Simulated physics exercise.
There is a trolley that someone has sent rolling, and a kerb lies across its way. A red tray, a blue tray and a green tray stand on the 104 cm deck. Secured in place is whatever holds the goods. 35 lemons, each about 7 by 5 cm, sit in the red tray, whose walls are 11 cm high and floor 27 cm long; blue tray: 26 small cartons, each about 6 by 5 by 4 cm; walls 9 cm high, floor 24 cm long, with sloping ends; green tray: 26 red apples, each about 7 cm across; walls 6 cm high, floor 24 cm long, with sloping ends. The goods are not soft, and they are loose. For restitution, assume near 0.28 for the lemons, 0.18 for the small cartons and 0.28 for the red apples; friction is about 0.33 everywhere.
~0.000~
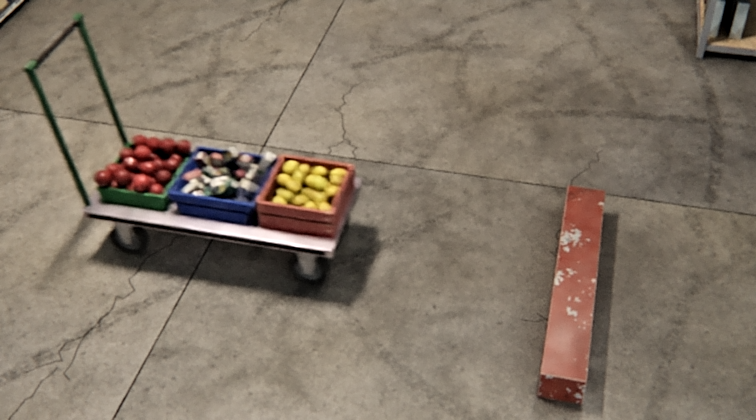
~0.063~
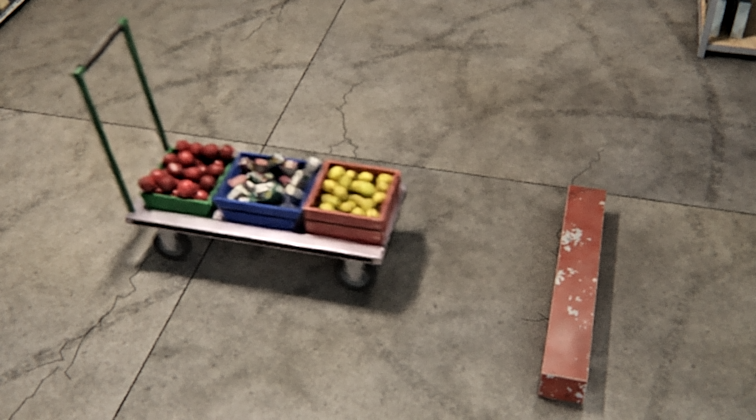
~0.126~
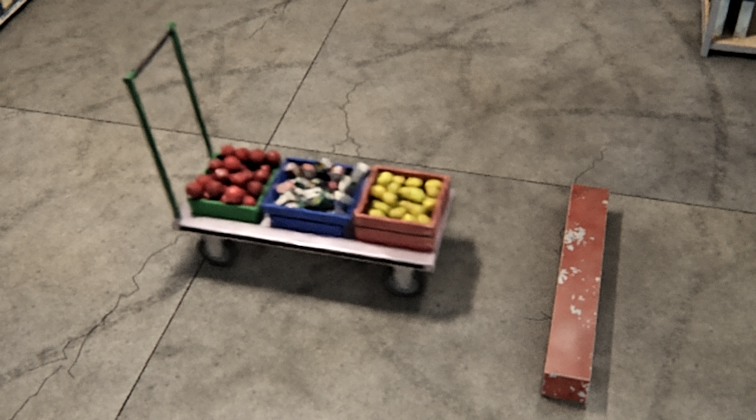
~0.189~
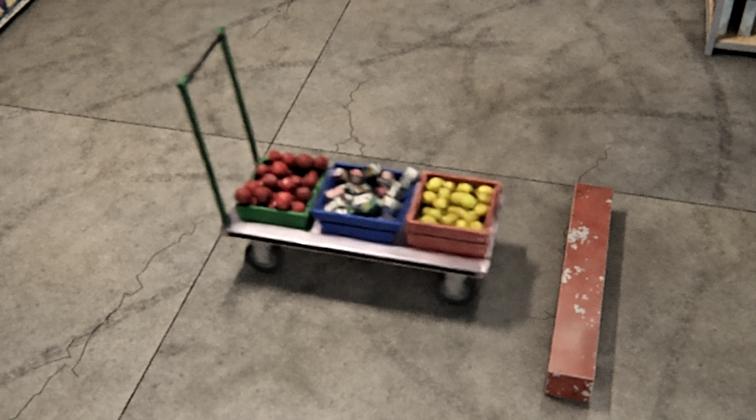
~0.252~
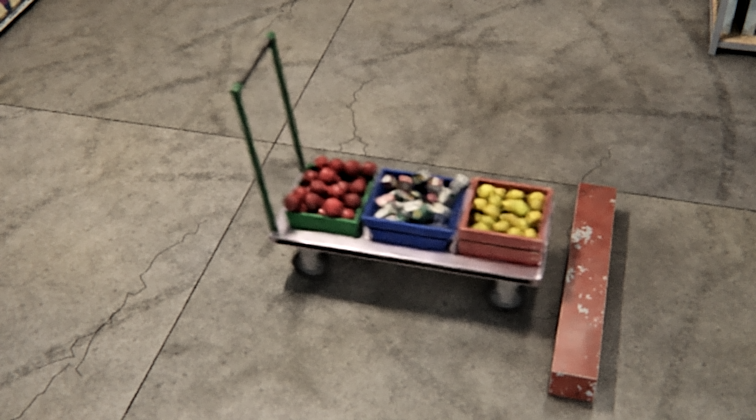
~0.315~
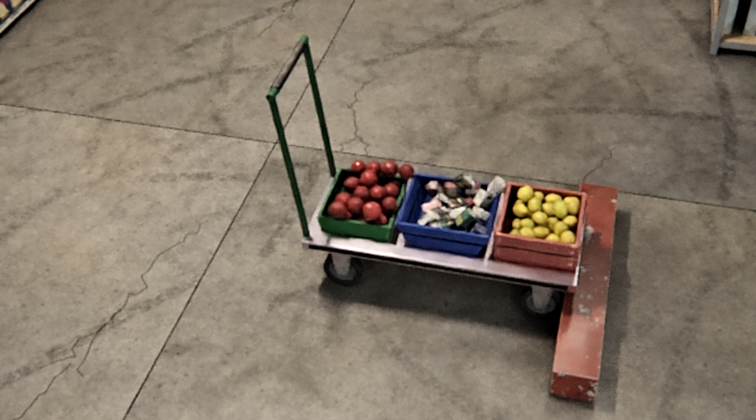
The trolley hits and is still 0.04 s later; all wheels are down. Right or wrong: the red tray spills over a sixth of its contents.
Wrong, under a sixth spills.
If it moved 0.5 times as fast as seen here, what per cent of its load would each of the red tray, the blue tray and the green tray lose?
Red tray 0, blue tray 0, green tray 20 per cent.
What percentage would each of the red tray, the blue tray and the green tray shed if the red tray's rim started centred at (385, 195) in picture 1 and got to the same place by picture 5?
Red tray 0 %, blue tray 0 %, green tray 20 %.
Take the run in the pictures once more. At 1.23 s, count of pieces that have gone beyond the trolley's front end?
Roughly 2.
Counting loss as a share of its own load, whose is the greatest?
Answer: The green tray.
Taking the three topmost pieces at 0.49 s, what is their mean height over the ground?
On average they sit about 48 cm high.
After 0.37 s, the red tray has all 35, the blue tray is down by 1 of 26 and the green tray is down by 5 of 26.
After 0.49 s, the red tray has all 35, the blue tray is down by 4 of 26 and the green tray is down by 11 of 26.
After 0.72 s, the red tray has all 35, the blue tray is down by 4 of 26 and the green tray is down by 12 of 26.
When it is over (at 1.23 s), the red tray has all 35, the blue tray is down by 4 of 26 and the green tray is down by 12 of 26. Asked share, 0 of 35, 0 per cent.
